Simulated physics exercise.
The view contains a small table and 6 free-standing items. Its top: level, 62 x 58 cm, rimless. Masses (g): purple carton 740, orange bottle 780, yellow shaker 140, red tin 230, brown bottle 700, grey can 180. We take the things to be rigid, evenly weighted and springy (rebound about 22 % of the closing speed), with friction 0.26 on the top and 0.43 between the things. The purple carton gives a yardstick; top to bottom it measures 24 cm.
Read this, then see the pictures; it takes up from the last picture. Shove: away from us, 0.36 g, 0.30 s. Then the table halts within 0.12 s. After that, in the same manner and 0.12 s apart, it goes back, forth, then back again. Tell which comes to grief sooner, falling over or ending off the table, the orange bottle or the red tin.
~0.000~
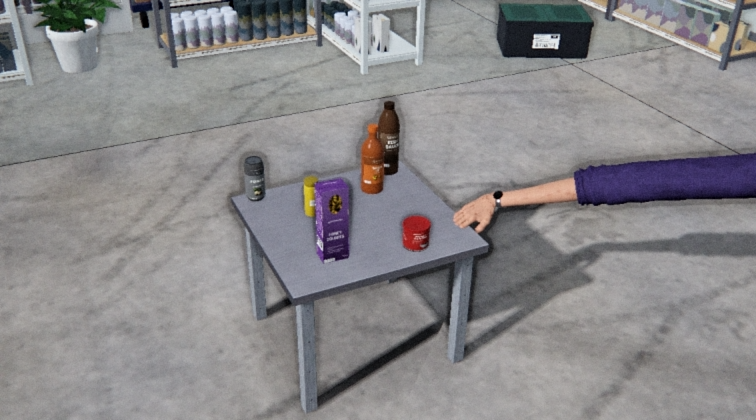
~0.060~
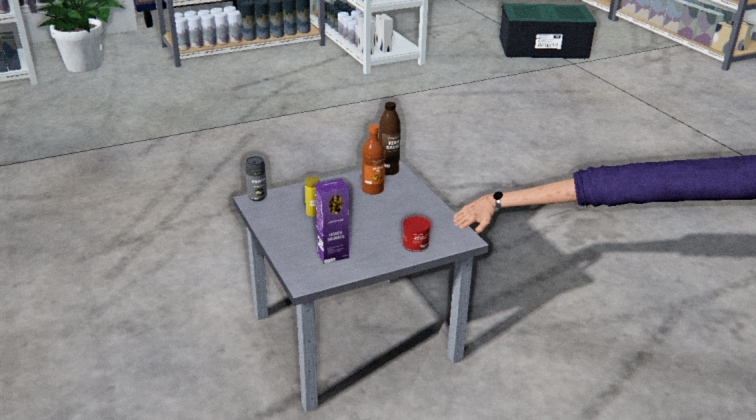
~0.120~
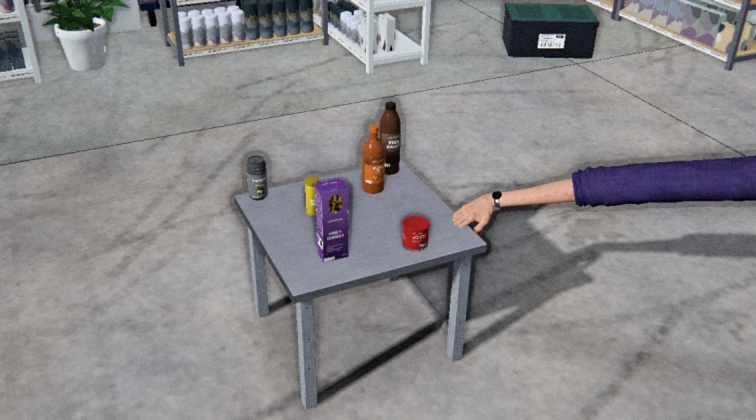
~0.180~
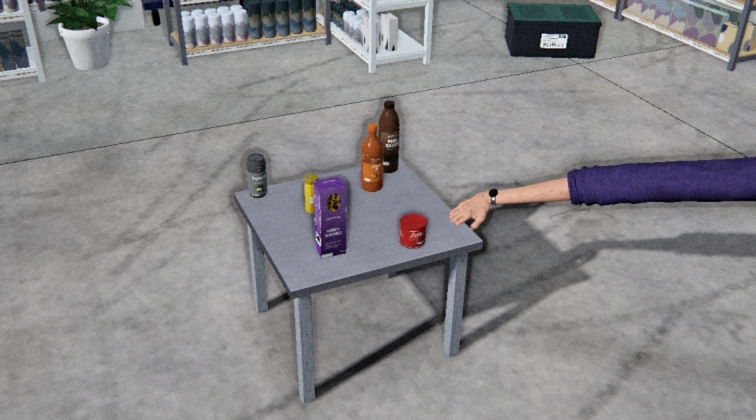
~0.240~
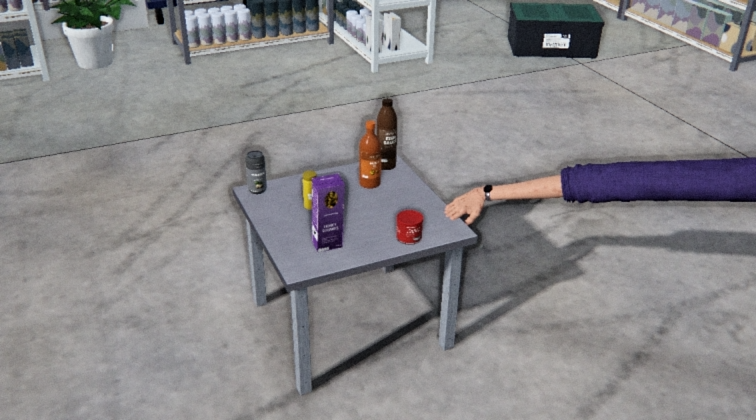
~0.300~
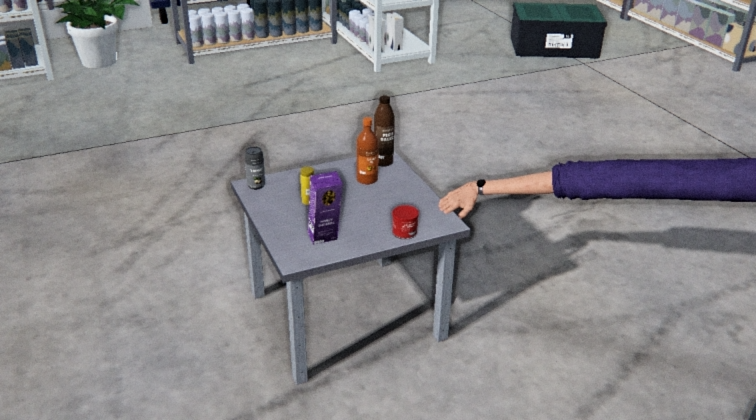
It is the former one.
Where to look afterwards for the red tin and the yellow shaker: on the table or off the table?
The red tin is still on the table; the yellow shaker finishes off the table.
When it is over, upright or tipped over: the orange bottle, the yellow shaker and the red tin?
Here's how it ends: The orange bottle comes down, the yellow shaker comes down, and the red tin never goes down.
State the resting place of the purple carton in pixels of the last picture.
My guess is roughly (327, 243).
Around 0.80 s, table 15 cm from its start; brown bottle and grey can now off the table; orange bottle shifted 11 cm near (347, 128); red tin shifted 10 cm near (381, 194).
Around 1.30 s, table 5 cm from its start; orange bottle now off the table; red tin shifted 9 cm near (397, 212); purple carton on its side.
Around 2.00 s, table 4 cm from its start; yellow shaker now off the table; red tin shifted 21 cm near (381, 194); purple carton on its side.
Finally (3.0 s), off the table, orange bottle, yellow shaker, brown bottle and grey can; on their side or leaning hard on the table, purple carton; not toppled but over 5 cm from the start, red tin. Final places as that camera would see them, orange bottle near (344, 249), red tin near (394, 210). Orange bottle went at 0.88 s; red tin was never lost.
